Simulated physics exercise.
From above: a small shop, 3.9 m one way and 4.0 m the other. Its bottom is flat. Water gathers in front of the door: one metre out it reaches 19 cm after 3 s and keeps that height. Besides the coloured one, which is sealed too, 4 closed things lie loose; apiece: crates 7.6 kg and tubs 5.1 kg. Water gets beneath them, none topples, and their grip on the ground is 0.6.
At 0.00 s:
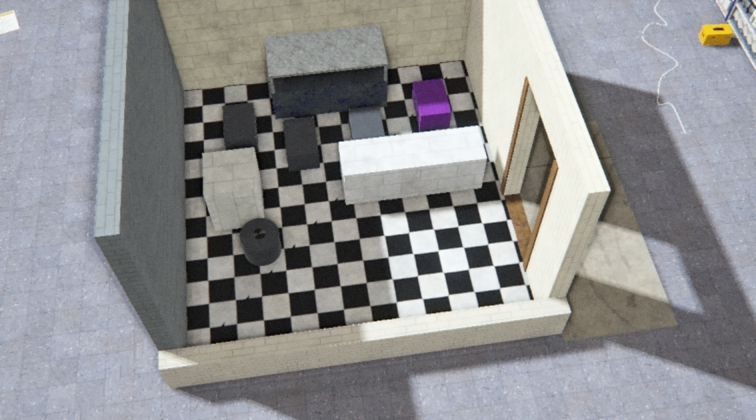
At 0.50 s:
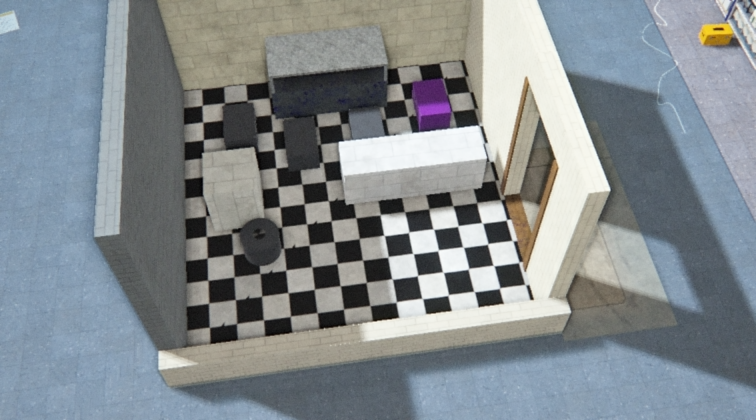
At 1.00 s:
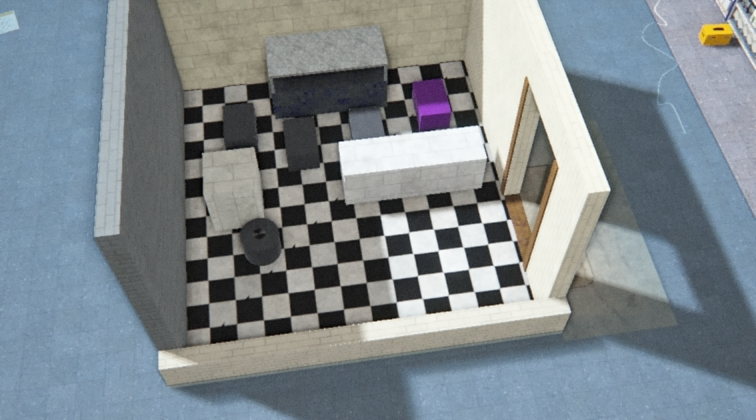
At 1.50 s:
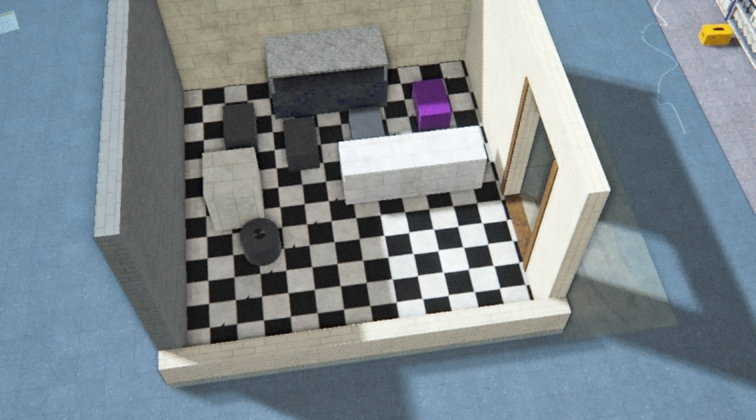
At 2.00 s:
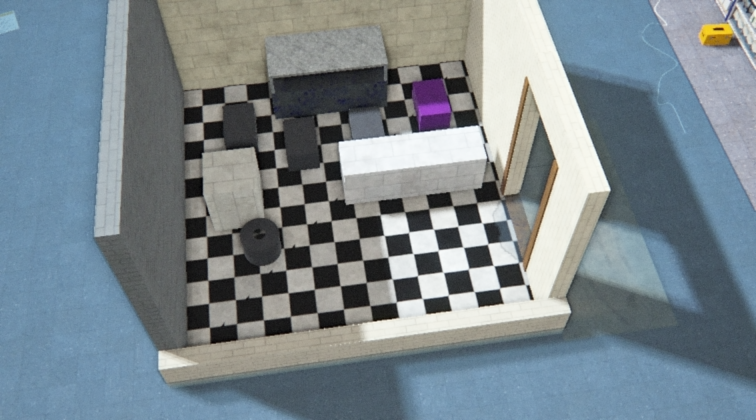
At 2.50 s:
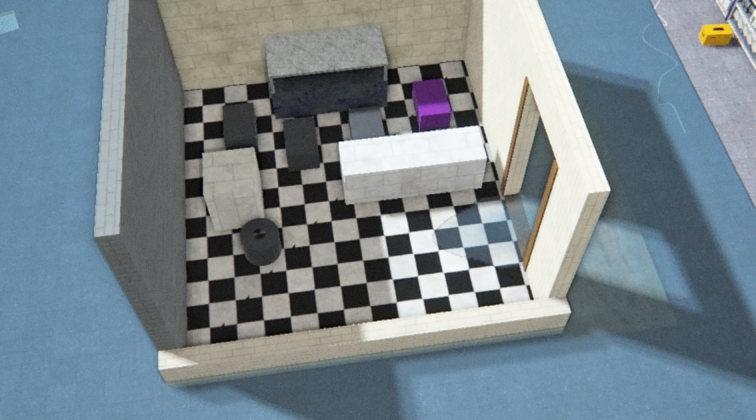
Bluish water spread over the ground outside a small roofless shop, then a thin sheet slipped through the doorway onto the checkered floor, while the purple crate and the dark things inside stayed put.
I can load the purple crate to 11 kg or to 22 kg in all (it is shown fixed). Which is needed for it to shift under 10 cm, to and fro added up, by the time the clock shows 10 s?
I expect that the smaller load will do.
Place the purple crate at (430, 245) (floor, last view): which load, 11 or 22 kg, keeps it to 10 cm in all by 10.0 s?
Neither holds.
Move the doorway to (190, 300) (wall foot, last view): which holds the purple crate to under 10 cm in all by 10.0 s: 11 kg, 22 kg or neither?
Then the lower weight is enough.
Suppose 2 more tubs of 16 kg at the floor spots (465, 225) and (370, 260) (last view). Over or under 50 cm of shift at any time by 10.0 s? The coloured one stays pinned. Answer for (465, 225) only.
It is over.
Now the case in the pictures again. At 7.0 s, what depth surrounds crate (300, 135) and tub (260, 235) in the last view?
Roughly 1 and 10 cm.
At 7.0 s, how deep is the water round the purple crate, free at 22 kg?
Roughly 0 cm.
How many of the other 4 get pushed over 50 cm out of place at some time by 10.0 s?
I count 1.
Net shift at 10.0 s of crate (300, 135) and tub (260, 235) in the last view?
In that order: 10 cm, 60 cm.
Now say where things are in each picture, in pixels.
The purple crate at (432, 97) rests on the ground; 0.0 m2 under water; 0 of 5 have shifted, in the first frame.
The purple crate at (432, 97), on the bottom; water covers 0.0 m2; 0 of 5 have shifted, in the second frame.
The purple crate at (432, 97) rests on the ground; water covers 0.0 m2; 0 of 5 have shifted, in the third frame.
The purple crate at (432, 97), on the bottom; 0.0 m2 under water; 0 of 5 have shifted, in the fourth frame.
The purple crate at (432, 97) rests on the ground; water covers 0.1 m2; 0 of 5 have shifted, in the fifth frame.
The purple crate at (432, 97), on the bottom; 0.6 m2 under water; 0 of 5 have shifted, in the sixth frame.
After 3.5 s the purple crate would be 0 cm from its start with 11 kg and 0 cm from its start with 22 kg; 0 cm of water round it then.
After 4.5 s the purple crate would be 0 cm from its start with 11 kg and 0 cm from its start with 22 kg; 0 cm of water round it then.
After 7.0 s the purple crate would be 0 cm from its start with 11 kg and 0 cm from its start with 22 kg; 0 cm of water round it then.
After 10.0 s the purple crate would be 0 cm from its start with 11 kg and 0 cm from its start with 22 kg; 0 cm of water round it then.
